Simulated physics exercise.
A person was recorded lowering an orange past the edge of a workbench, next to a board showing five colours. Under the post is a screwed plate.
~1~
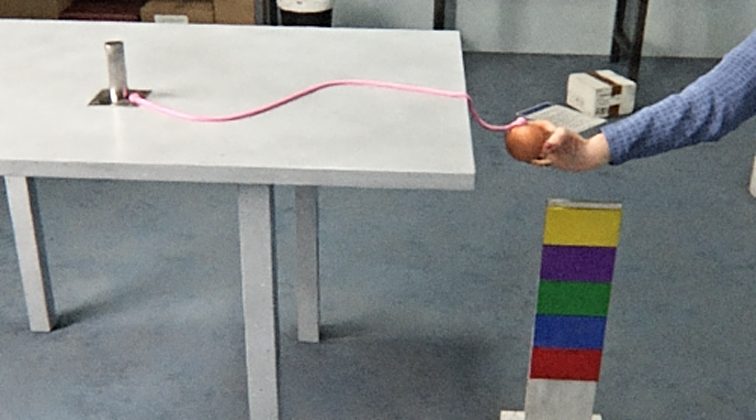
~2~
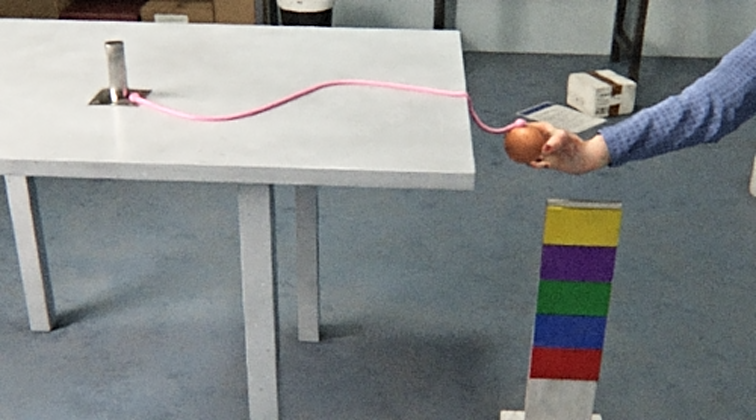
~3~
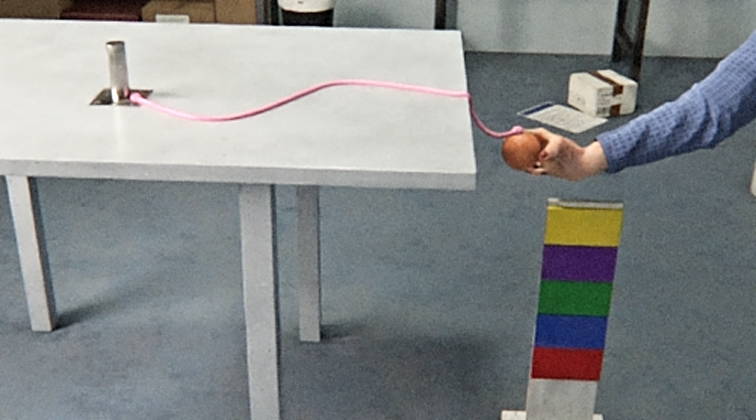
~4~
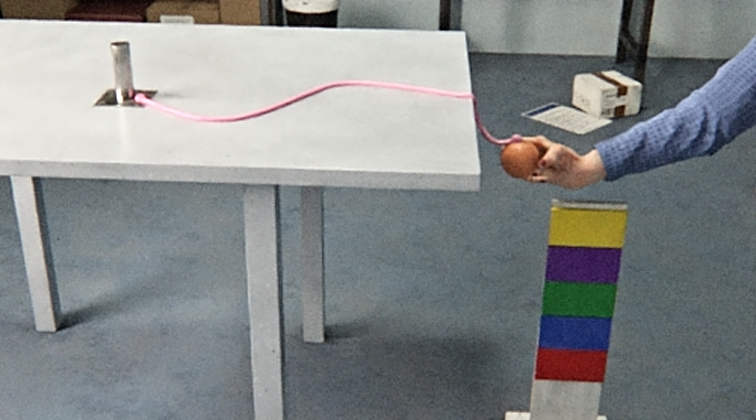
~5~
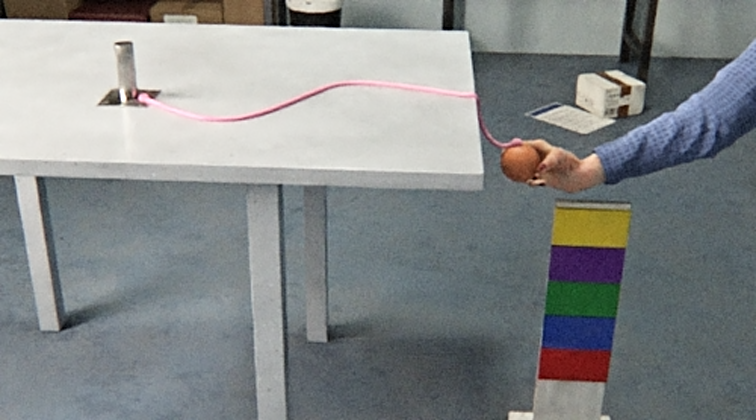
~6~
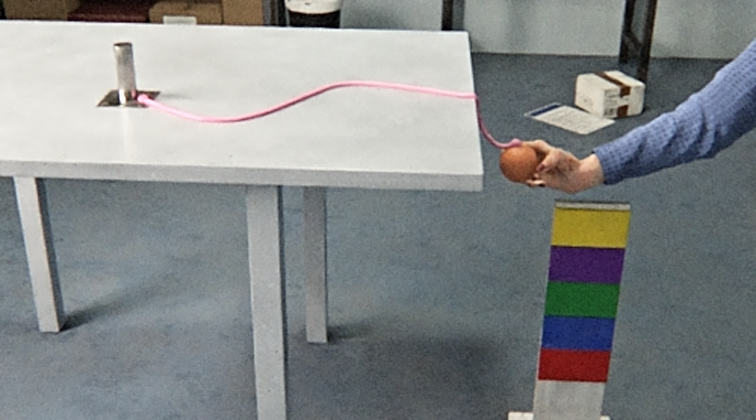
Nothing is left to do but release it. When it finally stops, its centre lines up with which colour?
Purple.
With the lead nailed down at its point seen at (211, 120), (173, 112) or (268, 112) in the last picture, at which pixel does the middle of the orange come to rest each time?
Going try by try, I'd put it close to (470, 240), then (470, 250), and finally (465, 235).
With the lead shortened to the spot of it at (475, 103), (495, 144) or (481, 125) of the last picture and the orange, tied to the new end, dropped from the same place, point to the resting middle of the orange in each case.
In turn, (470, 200) for the first, (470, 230) for the second and (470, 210) for the third.
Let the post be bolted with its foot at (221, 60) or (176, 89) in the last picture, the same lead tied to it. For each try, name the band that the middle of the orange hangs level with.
First case: Green. Second case: Green.
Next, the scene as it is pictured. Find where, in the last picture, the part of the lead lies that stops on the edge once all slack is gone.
That spot is roughly at (405, 88).
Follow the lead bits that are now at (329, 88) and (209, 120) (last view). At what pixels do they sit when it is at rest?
You'll find the first mark at (394, 101) and the second mark at (239, 99).
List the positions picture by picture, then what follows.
Orange (525, 142); yellow (583, 228); purple (578, 264); green (574, 299); blue (570, 333); red (566, 365), in the first frame.
Orange (524, 144); lead through (162, 109) (237, 117) (298, 95) (372, 84) (449, 94), in the second frame.
Orange (521, 151), in the third frame.
Orange (520, 159); lead through (167, 110) (243, 118) (304, 96) (377, 84) (454, 95), in the fourth frame.
Orange (520, 163), in the fifth frame.
Orange (519, 163); lead through (170, 110) (245, 118) (306, 96) (380, 85) (457, 95), in the sixth frame.
Early on, orange near (454, 259); level with purple.
Midway, orange near (484, 263); level with purple.
Finally, orange near (471, 264); level with purple. Its middle rests at the purple band.
